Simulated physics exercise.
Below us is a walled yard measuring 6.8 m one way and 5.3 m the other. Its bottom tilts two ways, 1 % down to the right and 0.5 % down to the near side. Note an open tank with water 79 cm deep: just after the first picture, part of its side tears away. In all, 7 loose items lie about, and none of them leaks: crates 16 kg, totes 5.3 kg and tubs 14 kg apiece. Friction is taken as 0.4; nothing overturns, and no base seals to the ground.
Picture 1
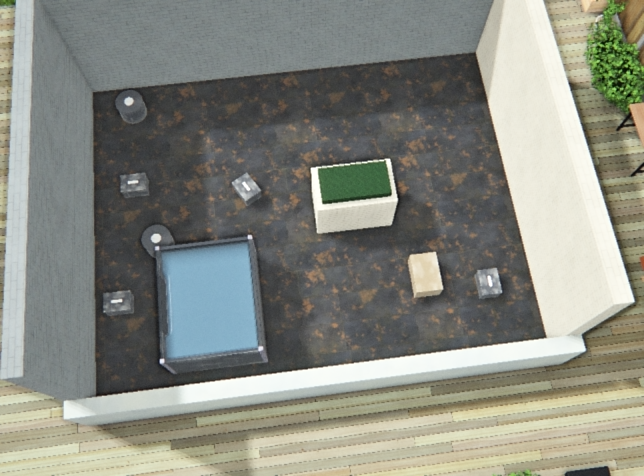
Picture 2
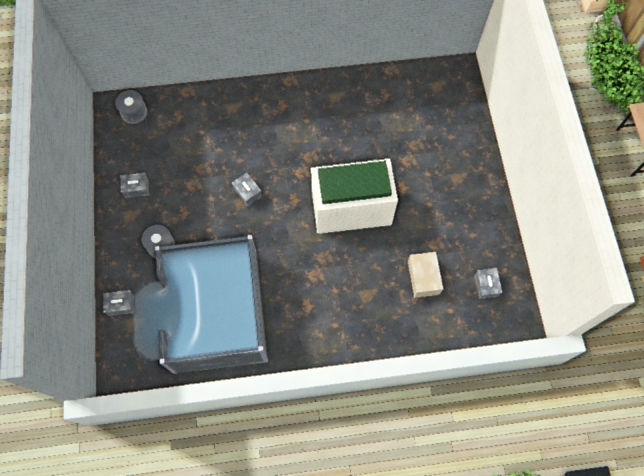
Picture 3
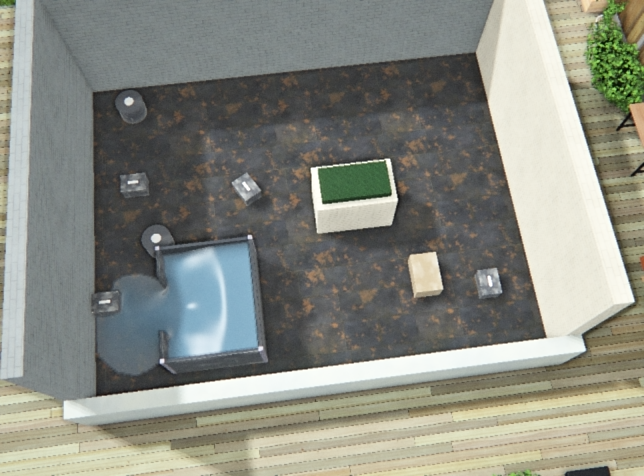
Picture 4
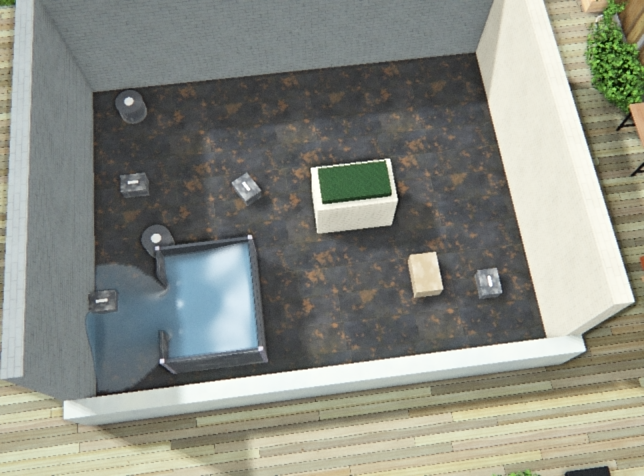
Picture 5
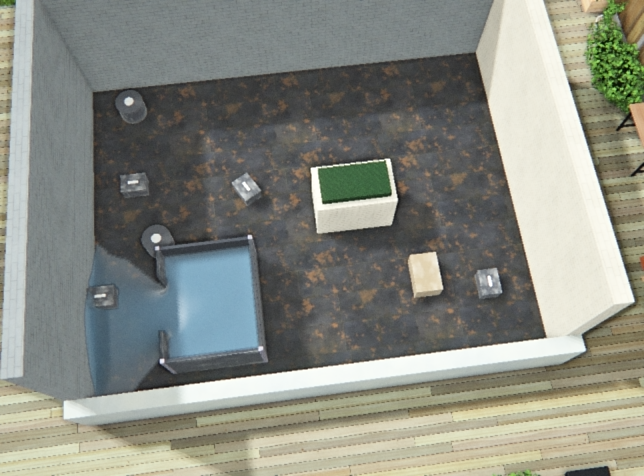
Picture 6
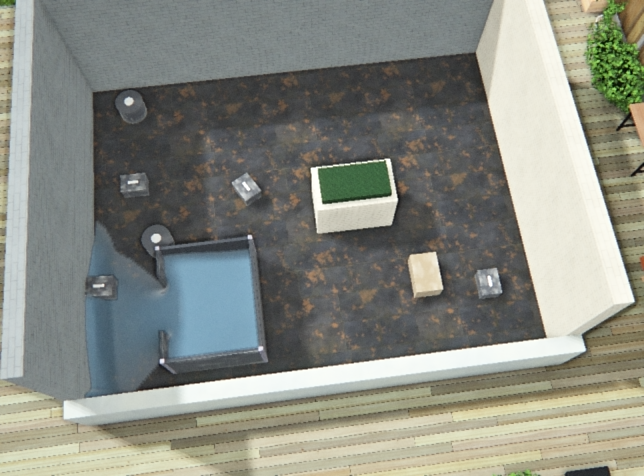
In a walled yard with a dark mottled floor, water pours through the opened left side of a tank, spreads to the left wall, and shifts a small grey box slightly leftward, then slightly up the view, while the other items stay still.
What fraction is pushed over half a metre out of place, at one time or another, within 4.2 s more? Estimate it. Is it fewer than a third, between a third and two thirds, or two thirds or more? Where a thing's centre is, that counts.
It will be a fair part, a third to two thirds.
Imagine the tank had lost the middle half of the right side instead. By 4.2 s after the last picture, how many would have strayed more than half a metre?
So the tally would be 2.
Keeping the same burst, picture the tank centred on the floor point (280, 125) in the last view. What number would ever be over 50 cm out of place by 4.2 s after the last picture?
4.
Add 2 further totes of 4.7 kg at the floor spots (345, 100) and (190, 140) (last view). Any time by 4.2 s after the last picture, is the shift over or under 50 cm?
Taking them in order: Above the mark and above the mark.
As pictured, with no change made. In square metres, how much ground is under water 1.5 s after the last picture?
Flooded: Near 13 m2.
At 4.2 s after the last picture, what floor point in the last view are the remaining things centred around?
Roughly at (352, 189).
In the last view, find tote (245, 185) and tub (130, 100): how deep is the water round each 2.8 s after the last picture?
Depths: Near 1 cm, then near 9 cm.
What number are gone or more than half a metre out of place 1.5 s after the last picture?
By that time the total stands at 2.
Then, 0.4 s after the last picture 1 of 7 are over 50 cm from their spots; 1 afloat.
Then, 1.5 s after the last picture 2 of 7 are over 50 cm from their spots; 0 afloat.
Then, 2.8 s after the last picture 3 of 7 are over 50 cm from their spots; 2 afloat.
Then, 4.2 s after the last picture 4 of 7 are over 50 cm from their spots, and 4 have been at some point; 0 afloat.
